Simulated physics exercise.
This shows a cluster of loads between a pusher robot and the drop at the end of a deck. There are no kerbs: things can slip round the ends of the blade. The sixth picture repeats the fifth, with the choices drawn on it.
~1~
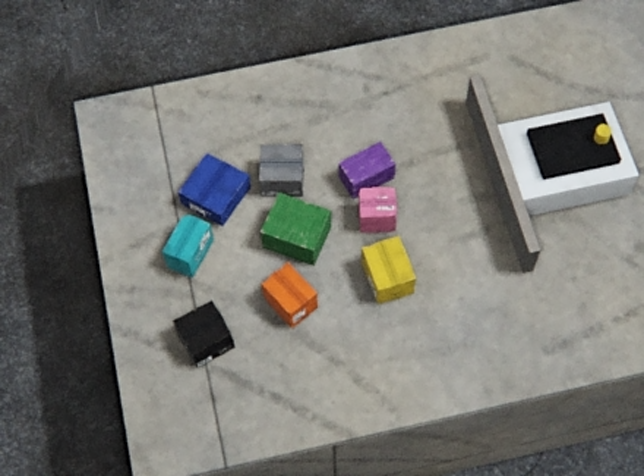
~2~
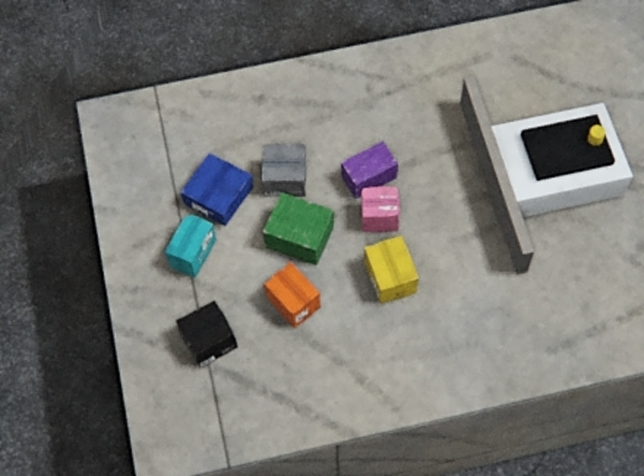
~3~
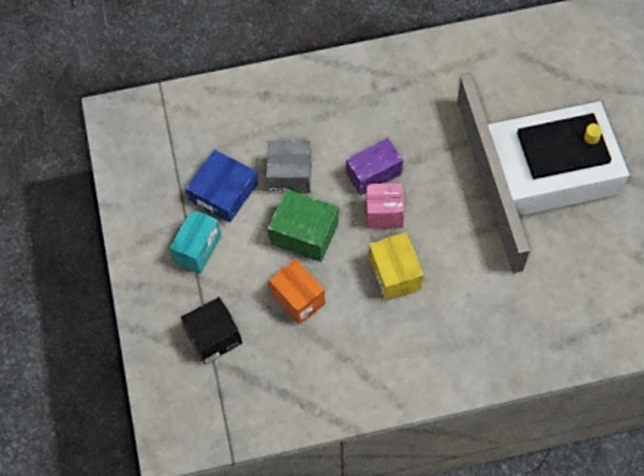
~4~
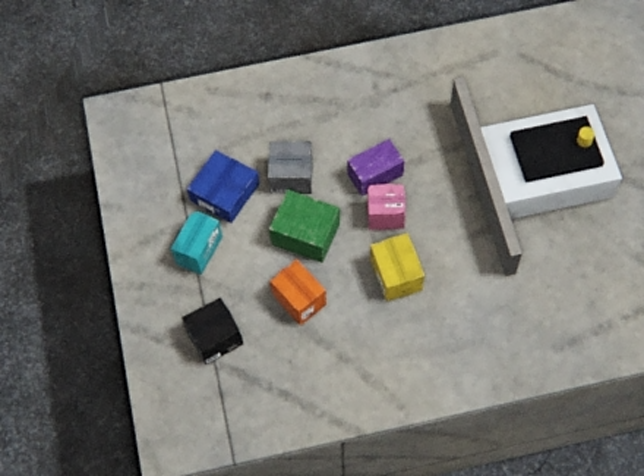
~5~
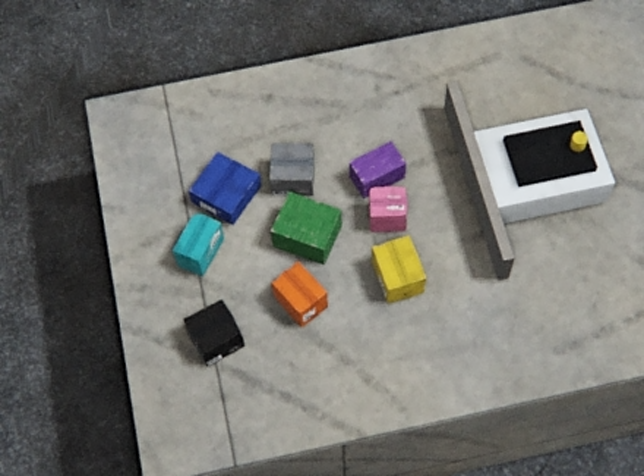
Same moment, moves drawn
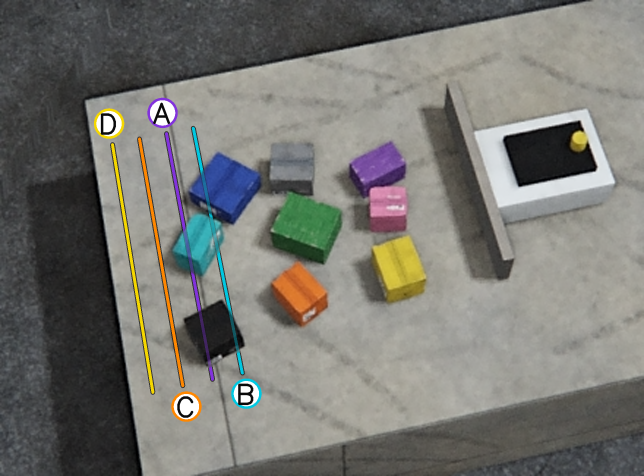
A pale, streaked deck held a loose cluster of colourful boxes, while a white machine with a long grey blade crept slightly left towards them; the boxes stayed put on the deck, untouched.
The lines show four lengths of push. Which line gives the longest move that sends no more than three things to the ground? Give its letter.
A is the last line within the limit.
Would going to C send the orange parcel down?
By then, yes.
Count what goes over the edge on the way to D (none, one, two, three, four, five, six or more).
Six or more.
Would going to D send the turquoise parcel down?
By then, yes.
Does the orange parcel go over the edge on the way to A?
By then, no.
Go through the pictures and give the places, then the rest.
In the first frame, purple crate (367, 171); turquoise parcel (188, 246); yellow box (388, 270).
In the second frame, robot (562, 148); green crate (299, 229).
In the third frame, robot (558, 146); blue parcel (222, 186).
In the fourth frame, robot (550, 149); pink parcel (386, 207).
In the fifth frame, robot (544, 154); purple crate (377, 170); turquoise parcel (199, 244); yellow box (399, 270).
On the copy, A at (188, 250); B at (217, 244); C at (160, 256); D at (132, 262).
On A. First, robot (441, 175); grey box (288, 171); yellow box (368, 276).
Then, robot (338, 196); blue parcel (142, 198); turquoise parcel (162, 250).
Finally, robot (254, 214); turquoise parcel over the edge; black box over the edge; three fallen.
By contrast, B is within the limit but short; C drops five; D drops seven.
